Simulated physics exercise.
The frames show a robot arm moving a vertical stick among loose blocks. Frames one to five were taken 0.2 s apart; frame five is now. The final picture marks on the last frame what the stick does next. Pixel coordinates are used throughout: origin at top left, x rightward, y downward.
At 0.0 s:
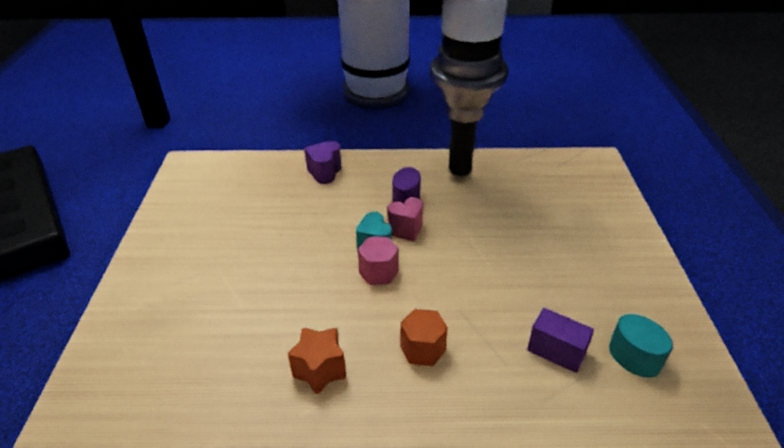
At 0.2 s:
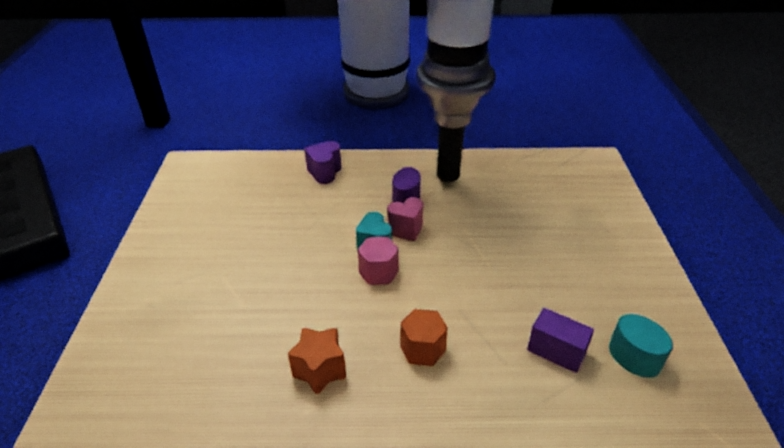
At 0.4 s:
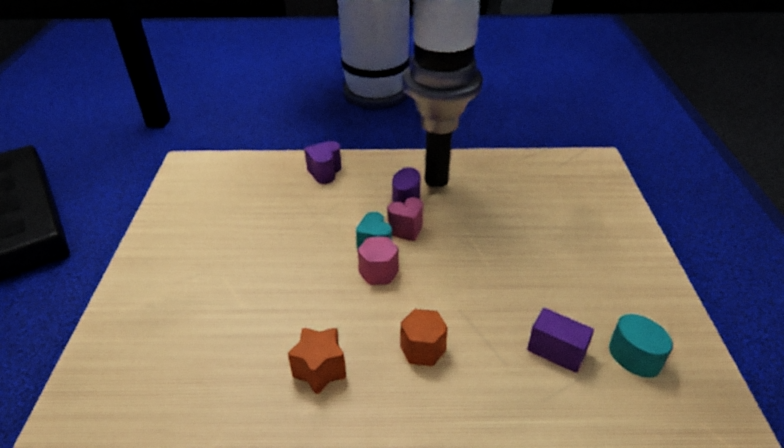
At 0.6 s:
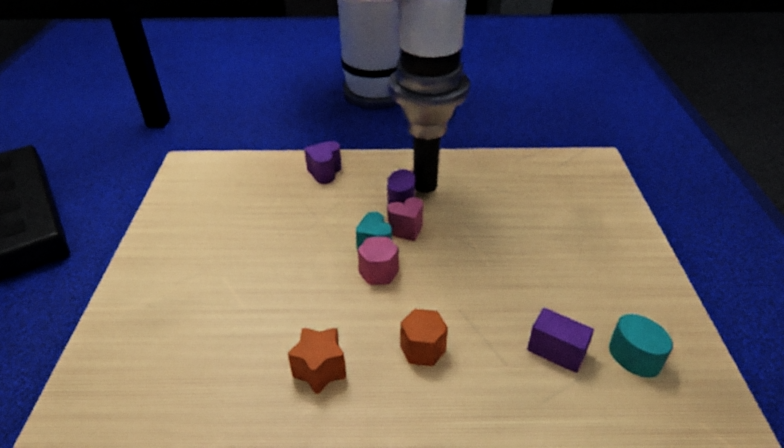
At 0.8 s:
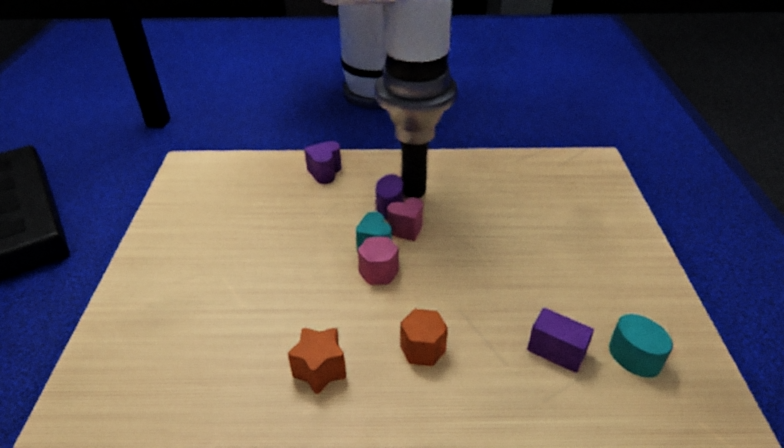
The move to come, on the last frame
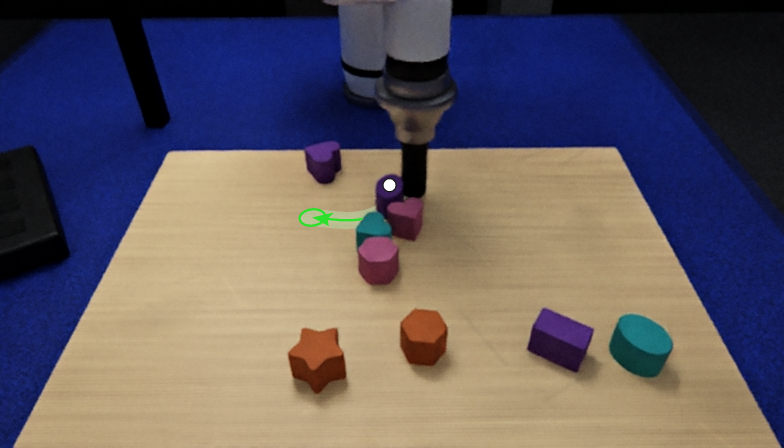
Robot arm moving a vertical stick leftward across a wooden board, then nudging a small purple block left among scattered colourful blocks.
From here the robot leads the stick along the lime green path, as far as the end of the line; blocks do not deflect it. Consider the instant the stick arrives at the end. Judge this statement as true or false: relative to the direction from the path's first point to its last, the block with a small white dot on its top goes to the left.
This is true.
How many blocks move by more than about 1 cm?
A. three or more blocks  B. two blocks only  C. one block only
Option C.
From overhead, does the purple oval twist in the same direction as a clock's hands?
My answer is no.
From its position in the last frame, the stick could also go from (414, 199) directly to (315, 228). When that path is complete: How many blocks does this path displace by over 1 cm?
I'd say just one block gets shifted by more than about 1 cm.
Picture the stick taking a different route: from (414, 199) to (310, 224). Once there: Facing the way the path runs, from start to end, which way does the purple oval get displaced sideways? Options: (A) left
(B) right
Correct choice: A.
The drawn path runs from (414, 199) over (384, 212) and (349, 220) to (312, 217); the dot is on the purple oval.
The first path, step by step. One third of the way, stick (382, 205); purple oval (357, 200).
Two thirds of the way, stick (348, 213); purple oval (328, 212), turned 45° anticlockwise.
At the end, stick (311, 210); purple oval (320, 214), turned 75° anticlockwise; pink heart not moved.
